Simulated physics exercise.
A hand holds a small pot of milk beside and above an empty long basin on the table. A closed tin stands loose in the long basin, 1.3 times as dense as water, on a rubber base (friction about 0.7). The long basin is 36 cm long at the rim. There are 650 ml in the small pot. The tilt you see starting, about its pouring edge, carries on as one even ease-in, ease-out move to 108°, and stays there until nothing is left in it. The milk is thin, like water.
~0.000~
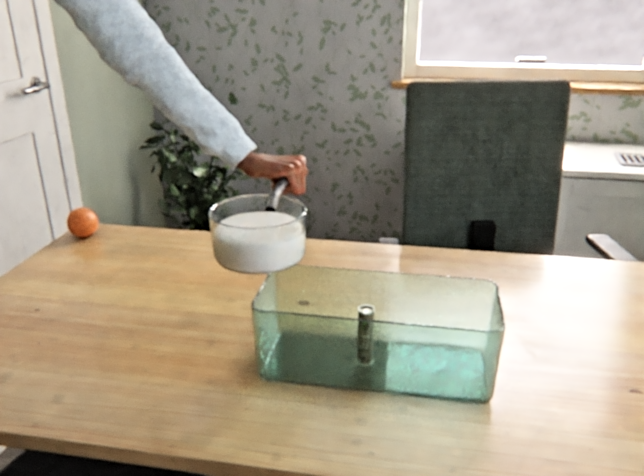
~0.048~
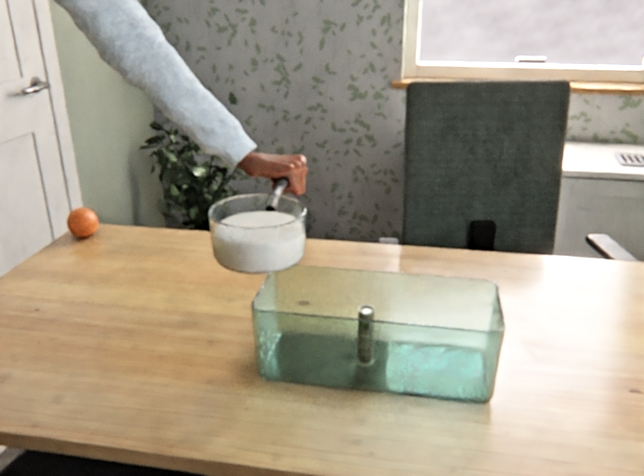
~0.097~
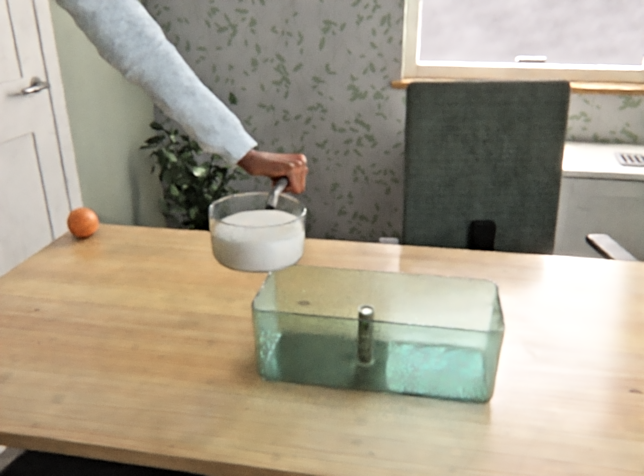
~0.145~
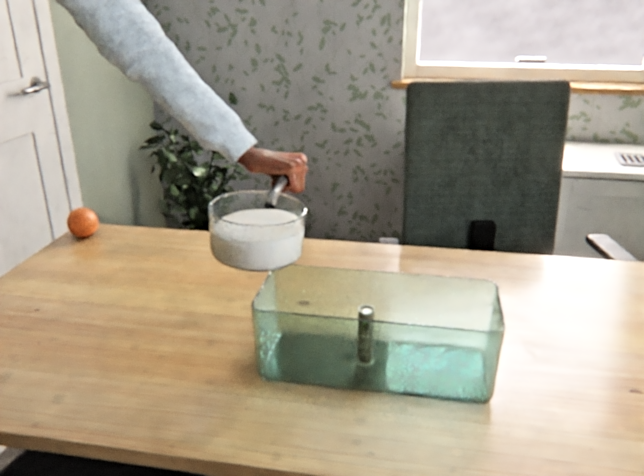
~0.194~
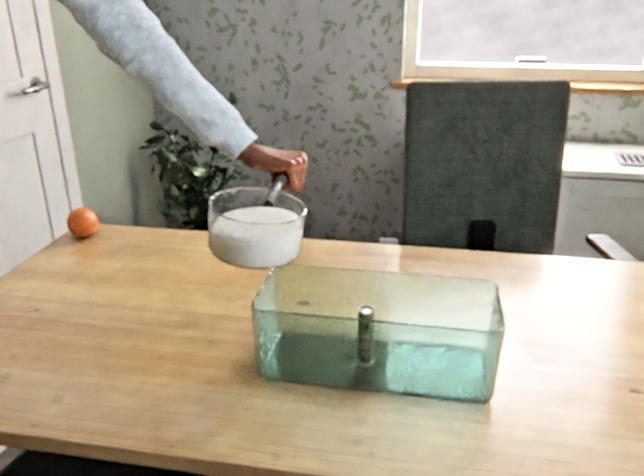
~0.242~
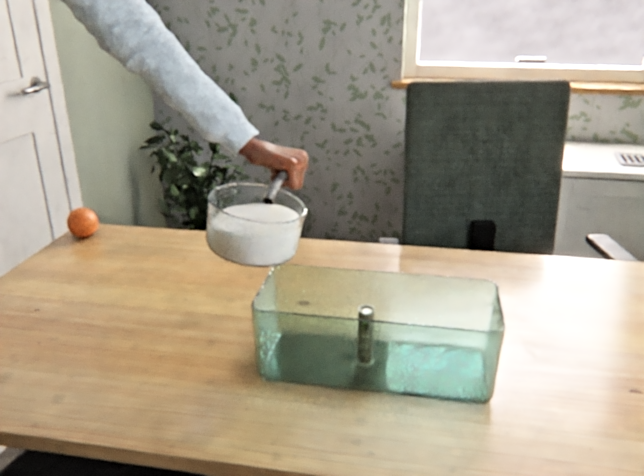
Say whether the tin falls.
The tin falls.
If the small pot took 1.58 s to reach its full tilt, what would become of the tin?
The tin falls.
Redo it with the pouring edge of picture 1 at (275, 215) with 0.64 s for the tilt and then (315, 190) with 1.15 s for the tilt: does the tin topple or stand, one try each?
First it topples; then it stays up.
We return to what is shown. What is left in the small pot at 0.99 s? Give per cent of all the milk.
Some 12 per cent.
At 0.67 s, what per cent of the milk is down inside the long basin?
About 2 per cent.
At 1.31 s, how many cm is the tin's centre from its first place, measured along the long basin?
Some 1 cm.
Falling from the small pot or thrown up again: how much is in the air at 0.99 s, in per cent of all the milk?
Near 20 in a hundred.
By 0.67 s the tilt is 66° and 70 per cent is still to pour; the tin stands where it began.
By 0.99 s the tilt is 101° and 12 per cent is still to pour; the tin stands where it began.
By 1.31 s the tilt is 108° and 0 per cent is still to pour; the tin leans 9°.
By 1.67 s the tilt is 108° and 0 per cent is still to pour; the tin lies on its side.
At rest the tin lies on its side.
